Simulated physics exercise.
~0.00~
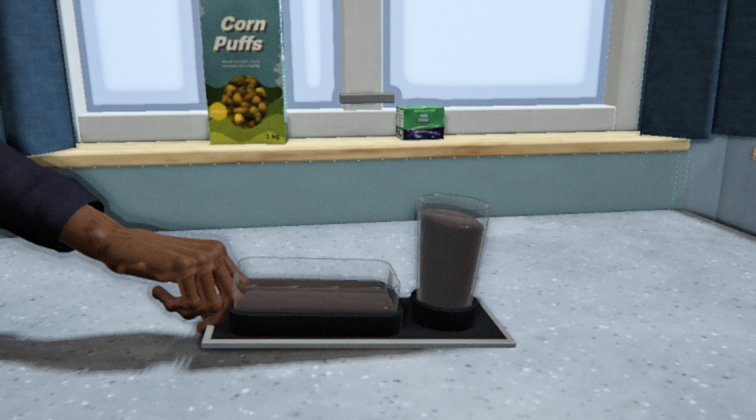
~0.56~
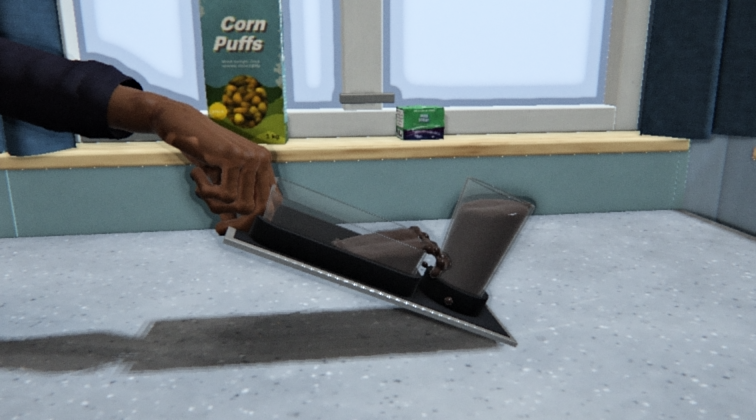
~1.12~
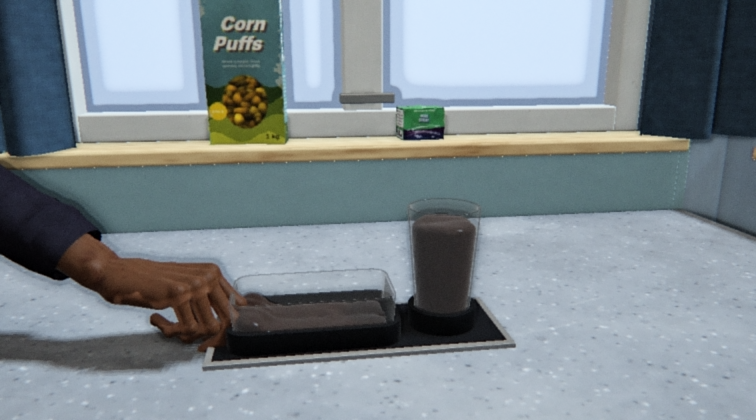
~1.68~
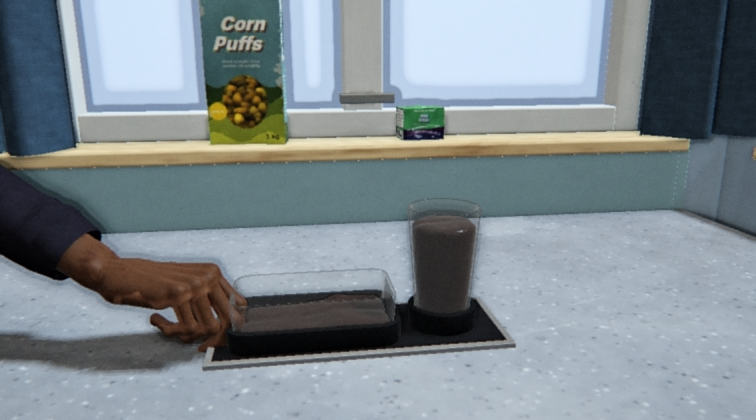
At the start, a hand reaches in from the left and holds the end of a dark tray on a speckled counter, where an open, clear food box and a slim glass both hold brown coffee. The hand lifts the left end, so the tray slopes down to the right. Coffee runs toward the low side of the box and pours over its rim near the foot of the glass, which also tips and loses some. The hand then lowers the tray flat again. At the end, the box and glass stand upright, both less full, with the hand still at the left edge.
